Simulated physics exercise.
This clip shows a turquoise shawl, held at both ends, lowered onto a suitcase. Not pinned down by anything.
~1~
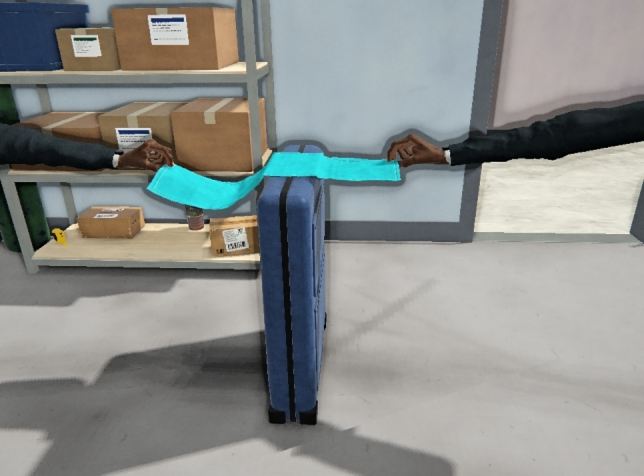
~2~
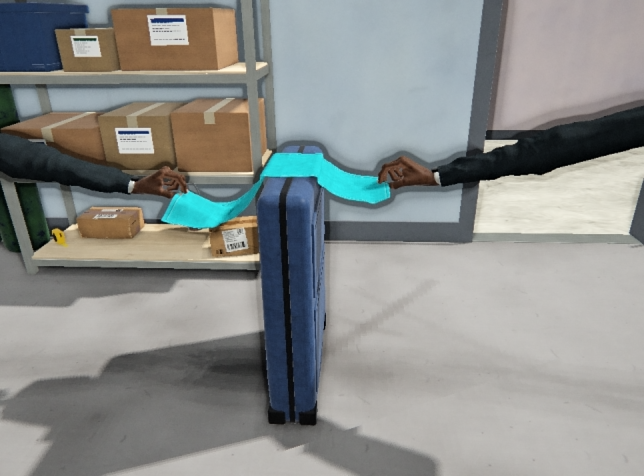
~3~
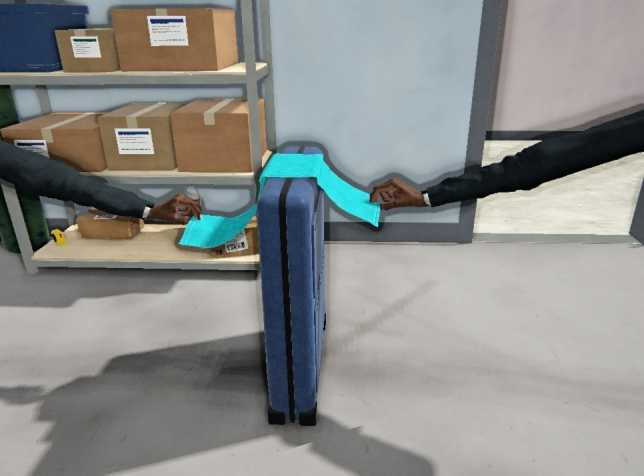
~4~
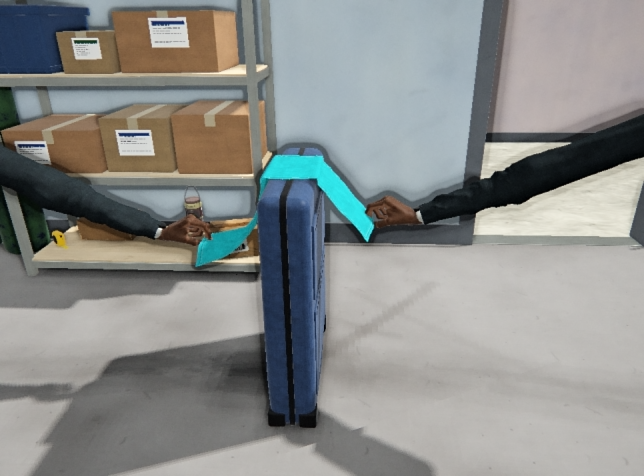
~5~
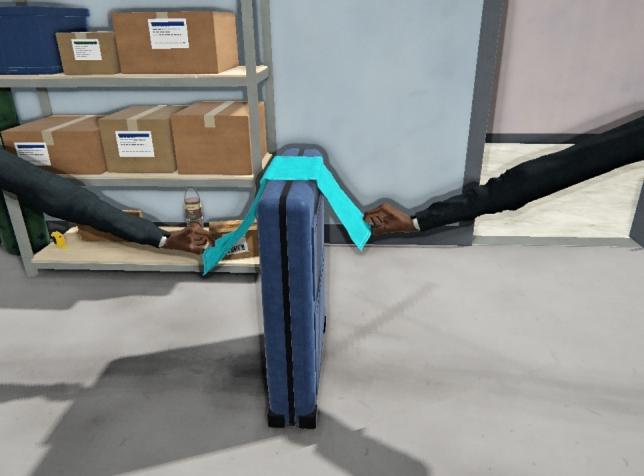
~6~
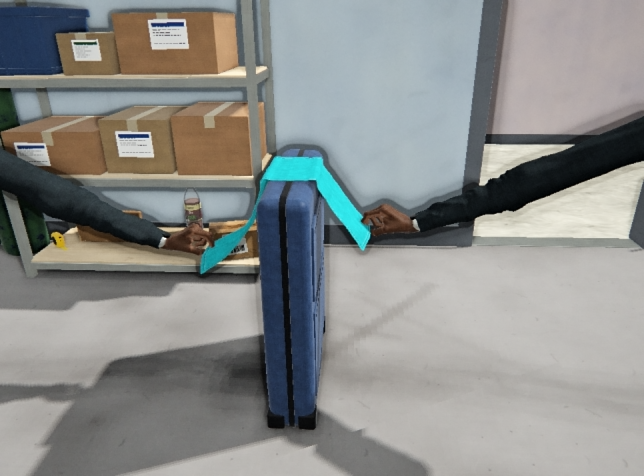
The video shows two hands holding a turquoise cloth by its ends above an upright blue suitcase, then lowering both ends until it drapes over the top and slopes down either side, where the hands stay nearly still.
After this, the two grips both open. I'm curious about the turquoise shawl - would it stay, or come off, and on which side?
Oh, it's going to stay settled.
Then, 0.14 s after the last picture, shawl hanging on both sides, left end near (215, 259), right end near (360, 236).
Then, 0.26 s after the last picture, shawl hanging on both sides, left end near (251, 277), right end near (330, 245).
Then, 0.44 s after the last picture, shawl hanging on both sides, left end near (274, 280), right end near (323, 246).
At rest, shawl hanging on both sides, left end near (274, 280), right end near (320, 246). The turquoise shawl keeps its place.
